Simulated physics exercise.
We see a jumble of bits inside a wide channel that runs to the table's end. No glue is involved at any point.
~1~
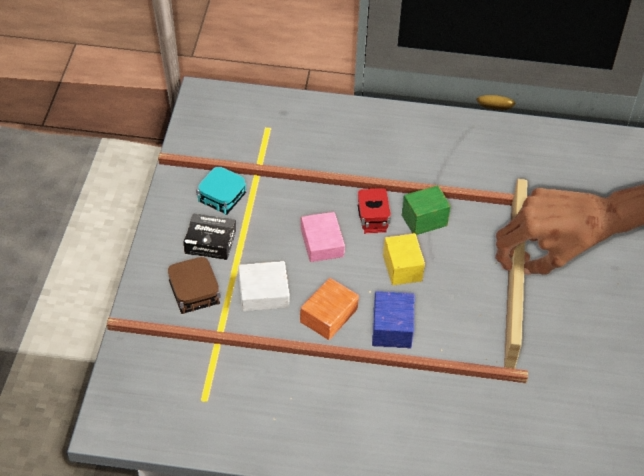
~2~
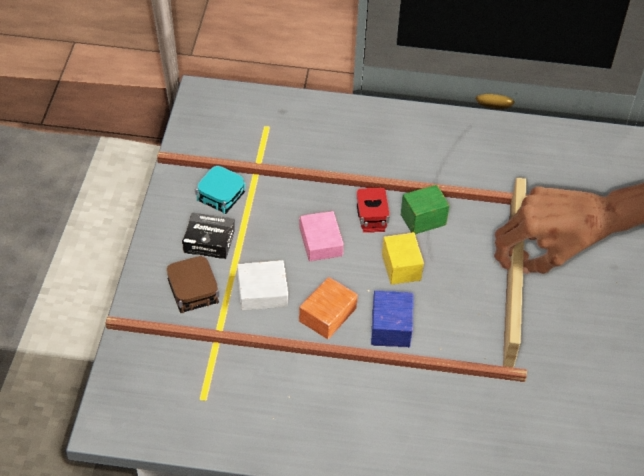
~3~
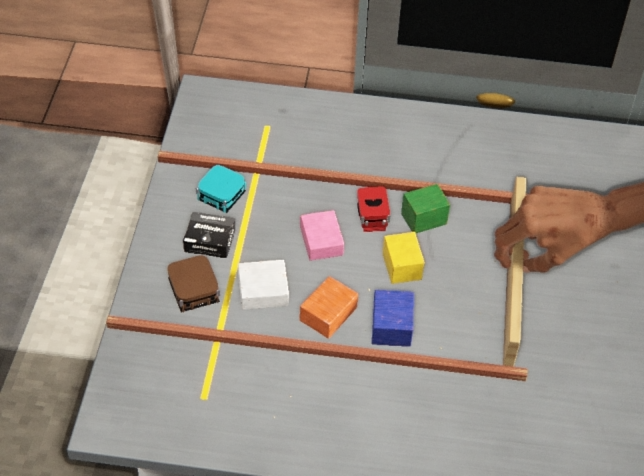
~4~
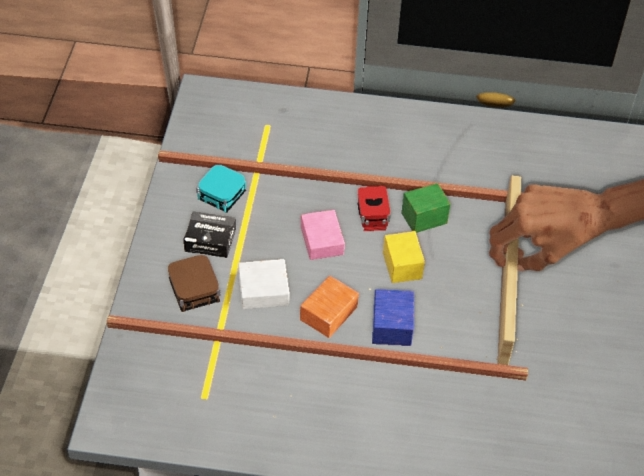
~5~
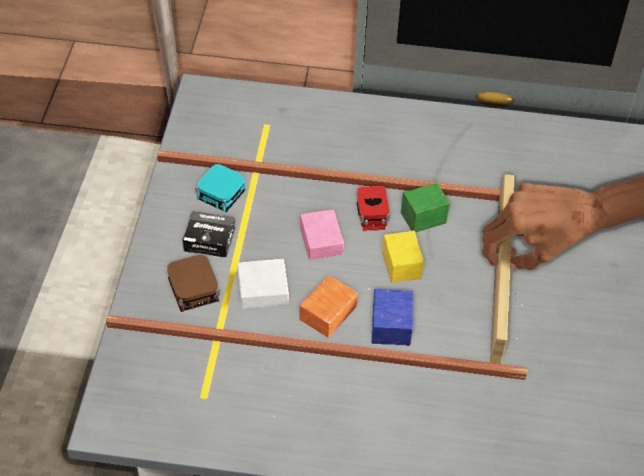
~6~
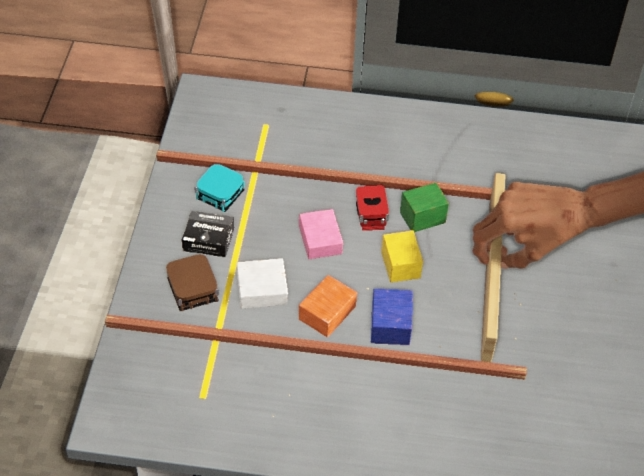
A hand reaches in from the right over a grey tabletop, seen from above at an angle, gripping an upright wooden board between two reddish-brown rails. Turquoise, black and brown cases sit left of a yellow tape line, with white, pink, orange, red, yellow, blue and green pieces to its right. The hand stays still at first, then slides the board slightly left, touching none of the pieces.
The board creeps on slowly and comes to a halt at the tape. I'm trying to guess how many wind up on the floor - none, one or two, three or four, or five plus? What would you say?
After the sweep, the pieces gone from the top come to one or two, as it turns out.
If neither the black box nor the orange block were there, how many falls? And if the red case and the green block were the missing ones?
In order, the numbers are 0 and 1.
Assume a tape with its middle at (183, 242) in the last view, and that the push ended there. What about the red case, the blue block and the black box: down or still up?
Red case stays put, blue block stays put, black box goes off.
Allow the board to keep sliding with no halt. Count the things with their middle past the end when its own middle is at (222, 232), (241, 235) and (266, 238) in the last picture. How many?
3; 1; 1.
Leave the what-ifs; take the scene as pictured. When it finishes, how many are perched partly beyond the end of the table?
I make it 2.
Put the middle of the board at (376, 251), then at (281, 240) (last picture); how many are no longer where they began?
First 6, after that 9.
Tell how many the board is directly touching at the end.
Count: 4.
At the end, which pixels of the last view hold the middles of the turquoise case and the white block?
Final positions - turquoise case around (194, 187), white block around (133, 264).
Early on, none off yet; brown case at rest near (192, 283); black box at rest near (208, 234); turquoise case at rest near (220, 188).
A while later, none off yet; brown case travelled about its own width near (163, 281); black box at rest near (206, 234); turquoise case at rest near (220, 188).
Finally, the number that fall off is one or two; lost, brown case.
